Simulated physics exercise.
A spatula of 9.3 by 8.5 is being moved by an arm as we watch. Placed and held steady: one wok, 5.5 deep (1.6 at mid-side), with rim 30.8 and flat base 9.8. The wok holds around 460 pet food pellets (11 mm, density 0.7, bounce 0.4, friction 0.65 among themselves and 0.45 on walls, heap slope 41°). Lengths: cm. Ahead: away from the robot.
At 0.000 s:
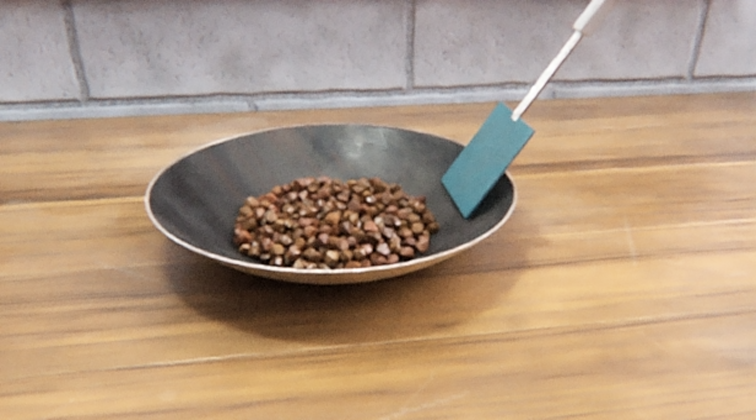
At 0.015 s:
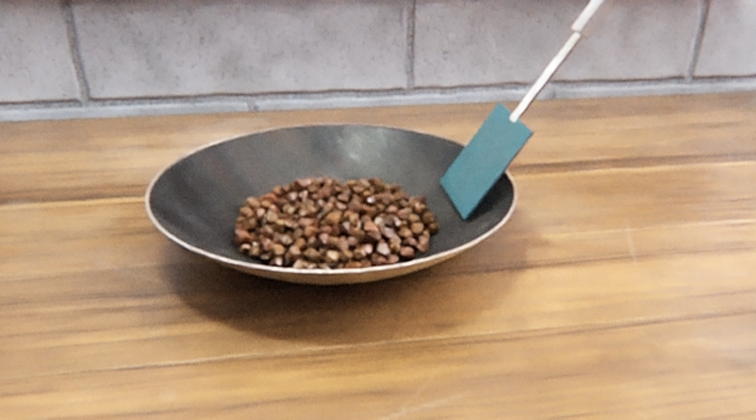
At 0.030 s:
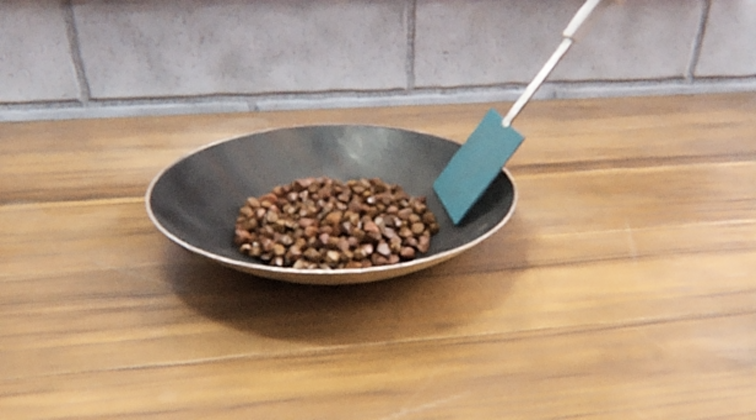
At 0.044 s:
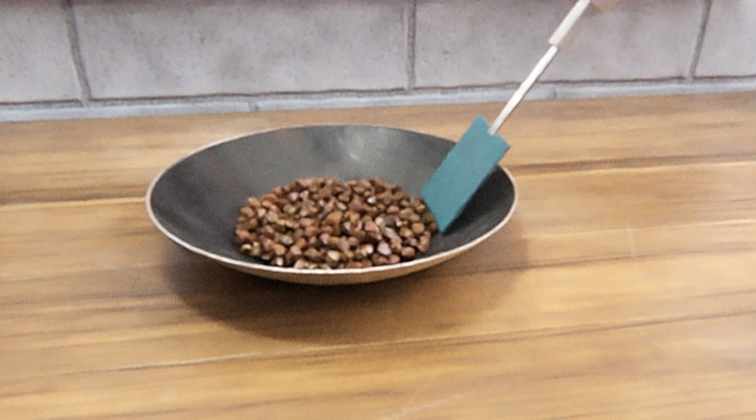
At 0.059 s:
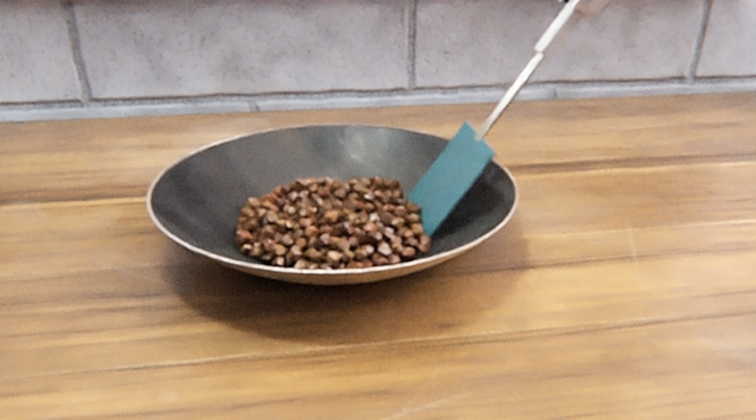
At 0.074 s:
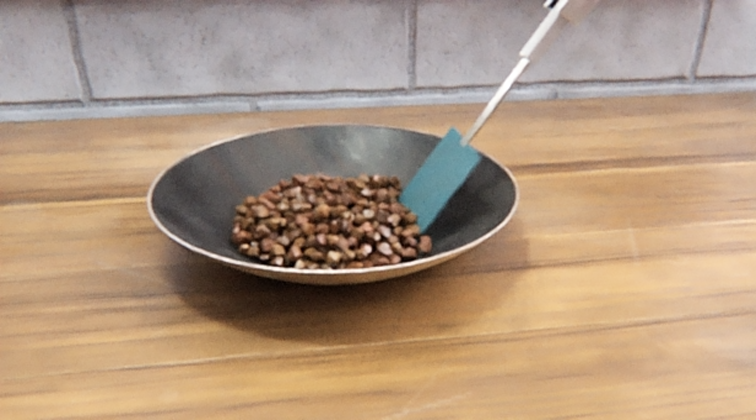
An arm, barely in view at the top right, moved a teal spatula down and left inside a dark wok, pressing its blade into the right side of a pile of brown pellets and shifting some.
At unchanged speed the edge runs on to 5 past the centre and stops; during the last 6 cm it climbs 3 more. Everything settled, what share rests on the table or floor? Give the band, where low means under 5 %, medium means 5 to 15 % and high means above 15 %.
Band: Low.
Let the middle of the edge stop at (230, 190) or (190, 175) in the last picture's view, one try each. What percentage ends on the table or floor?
I'd say some 25 per cent, then some 45 per cent.
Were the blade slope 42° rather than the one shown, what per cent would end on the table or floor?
Estimate for that slope: Some 0 per cent.
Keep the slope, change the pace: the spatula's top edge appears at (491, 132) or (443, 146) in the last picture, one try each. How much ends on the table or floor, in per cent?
Estimates: Near 0 %, near 10 %.
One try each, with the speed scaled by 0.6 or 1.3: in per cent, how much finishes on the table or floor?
Roughly 0 percent for the first try, 5 percent for the second.
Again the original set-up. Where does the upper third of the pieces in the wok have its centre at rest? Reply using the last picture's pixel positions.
Roughly at (214, 203).
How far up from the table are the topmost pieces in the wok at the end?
Roughly 6.5 centimetres.
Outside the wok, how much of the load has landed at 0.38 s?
Some 0 per cent of the load.
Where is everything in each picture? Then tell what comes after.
The first frame shows the spatula top edge at (517, 115), sloping 55°; upper third of the load around (334, 213), from x 240 to 435, top at y 180; 460 in the wok.
The second frame shows the spatula top edge at (516, 116), sloping 55°; upper third of the load around (334, 213), from x 240 to 435, top at y 180.
The third frame shows the spatula top edge at (508, 122), sloping 55°; upper third of the load around (334, 213), from x 240 to 435, top at y 180.
The fourth frame shows the spatula top edge at (494, 129), sloping 55°; upper third of the load around (335, 213), from x 240 to 435, top at y 180.
The fifth frame shows the spatula top edge at (480, 136), sloping 55°; upper third of the load around (335, 211), from x 240 to 425, top at y 180.
The sixth frame shows the spatula top edge at (466, 141), sloping 55°; upper third of the load around (330, 208), from x 240 to 425, top at y 180; 460 in the wok.
After 0.12 s, sloping 55°, highest piece 5 above the table; 460 in the wok.
After 0.16 s, sloping 55°, highest piece 5 above the table; 460 in the wok.
After 0.38 s, sloping 55°, highest piece 7 above the table; 456 in the wok, 1 on the table or floor, 3 on the blade or in flight.
After 1.43 s, sloping 55°, highest piece 6 above the table; 455 in the wok, 5 on the table or floor.
In the end, 455 in the wok, 5 on the table or floor. That is 1 % on the table or floor.
